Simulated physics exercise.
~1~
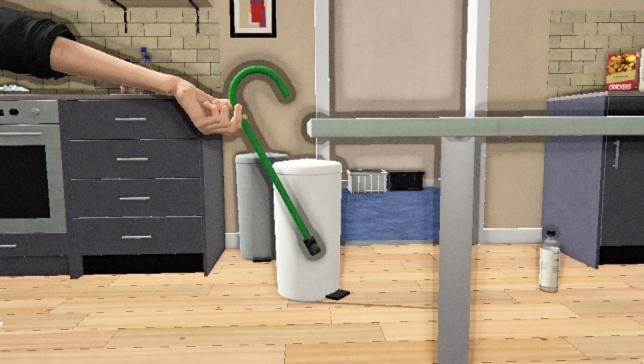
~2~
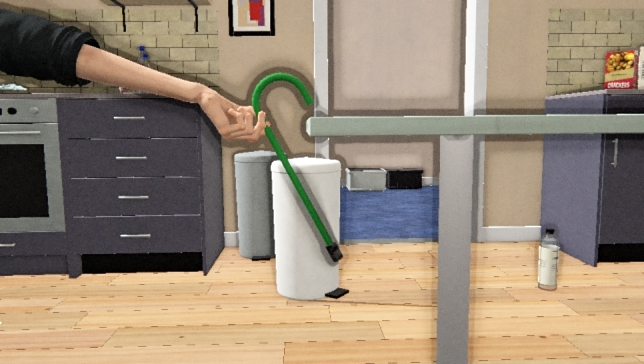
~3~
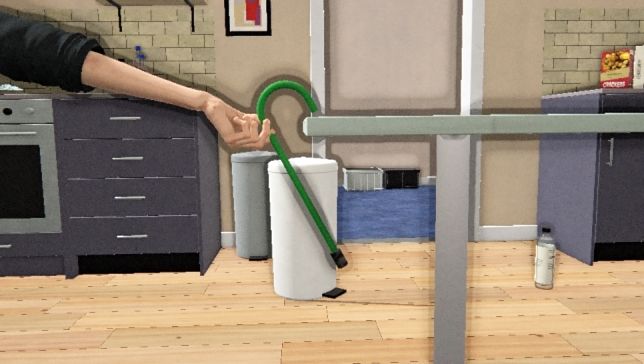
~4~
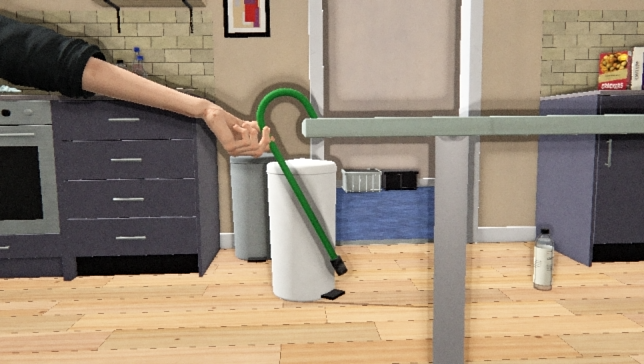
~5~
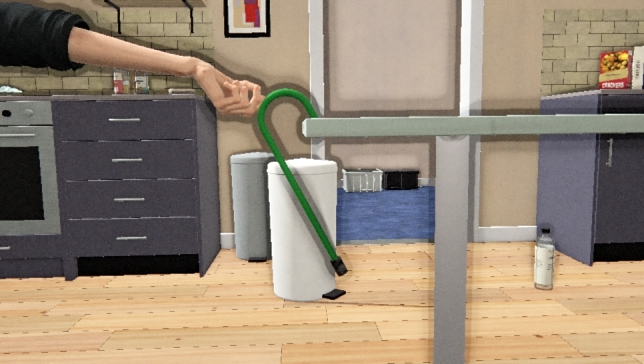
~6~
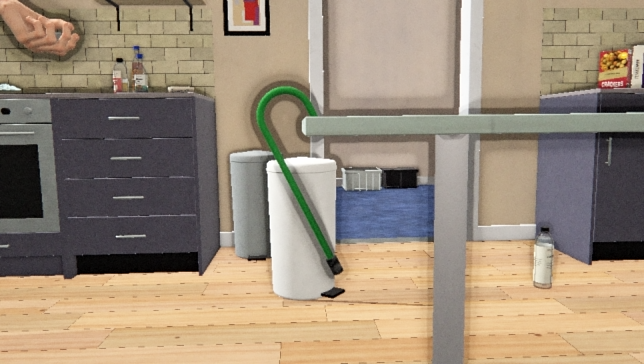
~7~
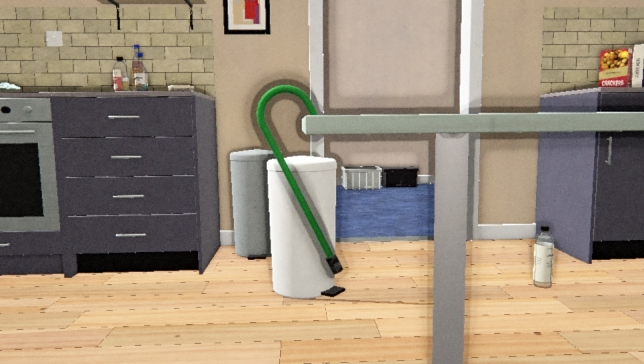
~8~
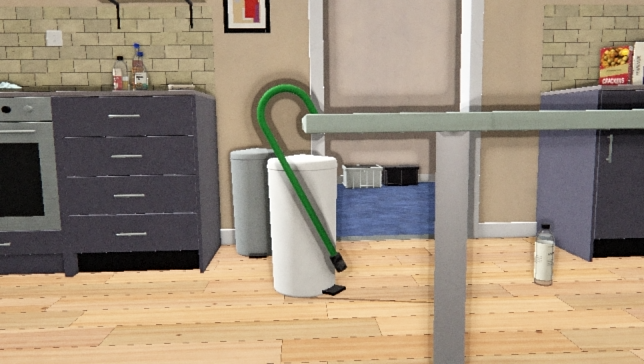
A green cane was moved to the right by a hand in a kitchen until its crook hooked over the end of a table, and then the hand let go and drew back out of view, leaving the cane hanging there.
